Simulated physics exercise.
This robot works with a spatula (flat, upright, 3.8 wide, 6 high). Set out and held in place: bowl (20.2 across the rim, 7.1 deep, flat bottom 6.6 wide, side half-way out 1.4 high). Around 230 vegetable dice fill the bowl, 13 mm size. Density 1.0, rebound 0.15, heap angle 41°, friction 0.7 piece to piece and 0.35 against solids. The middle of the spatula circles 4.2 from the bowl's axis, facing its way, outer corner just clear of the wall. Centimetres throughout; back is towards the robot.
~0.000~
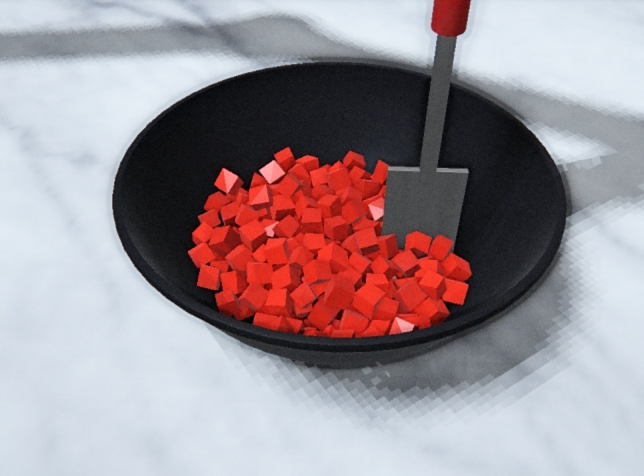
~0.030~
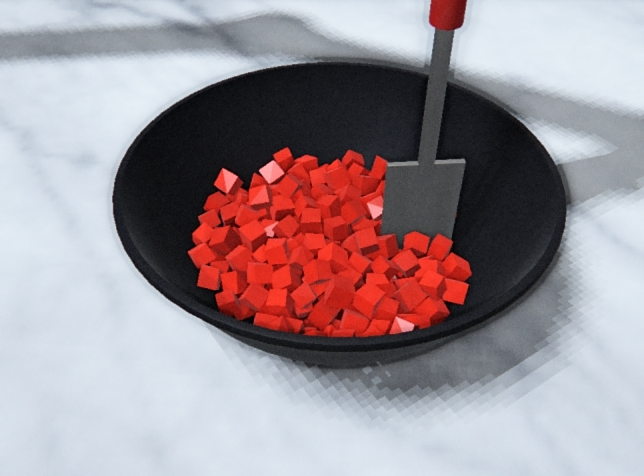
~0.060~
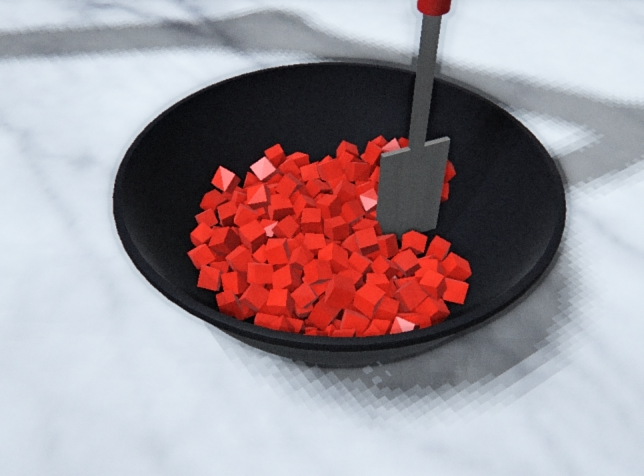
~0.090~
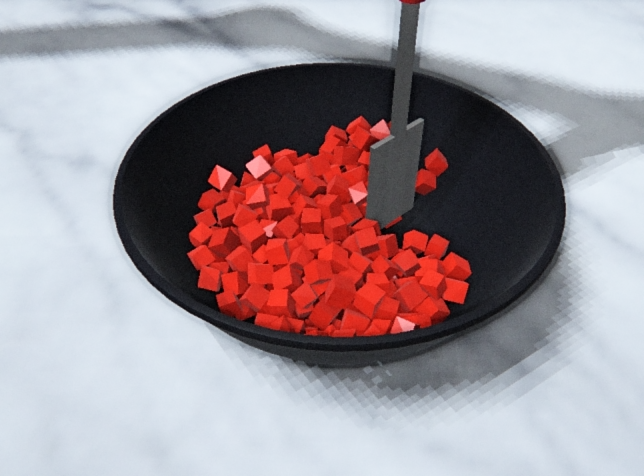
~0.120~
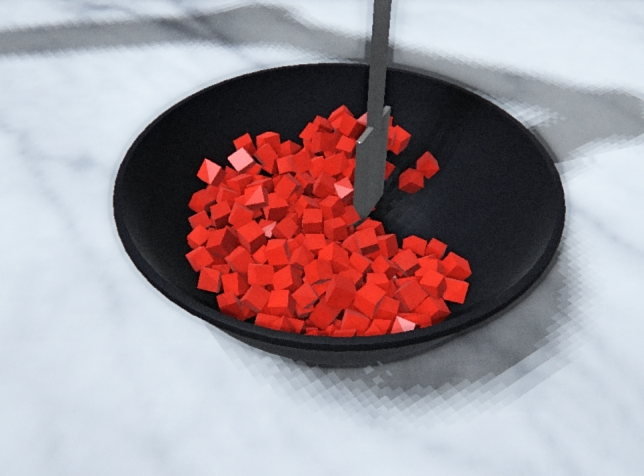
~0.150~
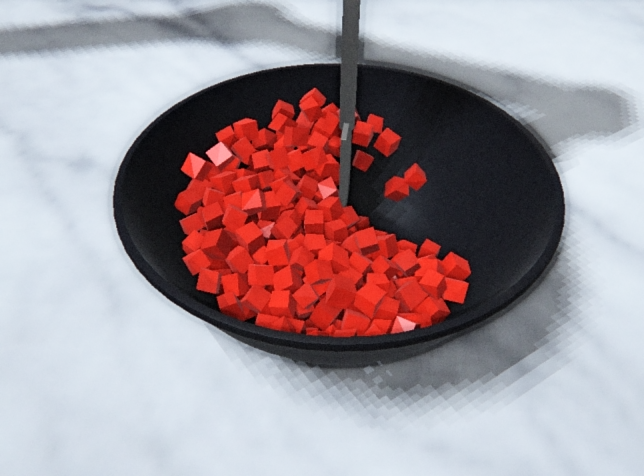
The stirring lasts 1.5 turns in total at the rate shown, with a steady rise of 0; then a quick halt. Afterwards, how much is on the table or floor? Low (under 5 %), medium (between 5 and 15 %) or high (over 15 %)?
On the table or floor the share is medium, between 5 and 15 %.
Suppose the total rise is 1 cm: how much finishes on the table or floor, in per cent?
Some 5 per cent.
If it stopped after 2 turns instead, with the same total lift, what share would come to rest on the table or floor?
Then about 15 per cent.
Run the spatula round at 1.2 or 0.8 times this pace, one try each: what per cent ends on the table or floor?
Some 15 and 10 per cent.
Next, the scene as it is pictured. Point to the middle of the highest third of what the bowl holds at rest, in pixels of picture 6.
At about (227, 275).
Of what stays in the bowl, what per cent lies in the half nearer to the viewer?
Some 65 per cent.
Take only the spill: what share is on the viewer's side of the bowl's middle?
About 60 per cent.
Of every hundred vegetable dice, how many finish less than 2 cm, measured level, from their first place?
Roughly 5 per cent.
After 0.42 s, 261° round, highest piece 9 above the table; 225 in the bowl, 3 on the table or floor, 4 in flight or on the tool.
After 0.70 s, 78° round, highest piece 8 above the table; 220 in the bowl, 10 on the table or floor, 2 in flight or on the tool.
After 1.03 s, 180° round, highest piece 7 above the table; 214 in the bowl, 18 on the table or floor.
After 1.73 s, 180° round, highest piece 7 above the table; 214 in the bowl, 18 on the table or floor.
At rest, 214 in the bowl, 18 on the table or floor. That is 8 % on the table or floor.
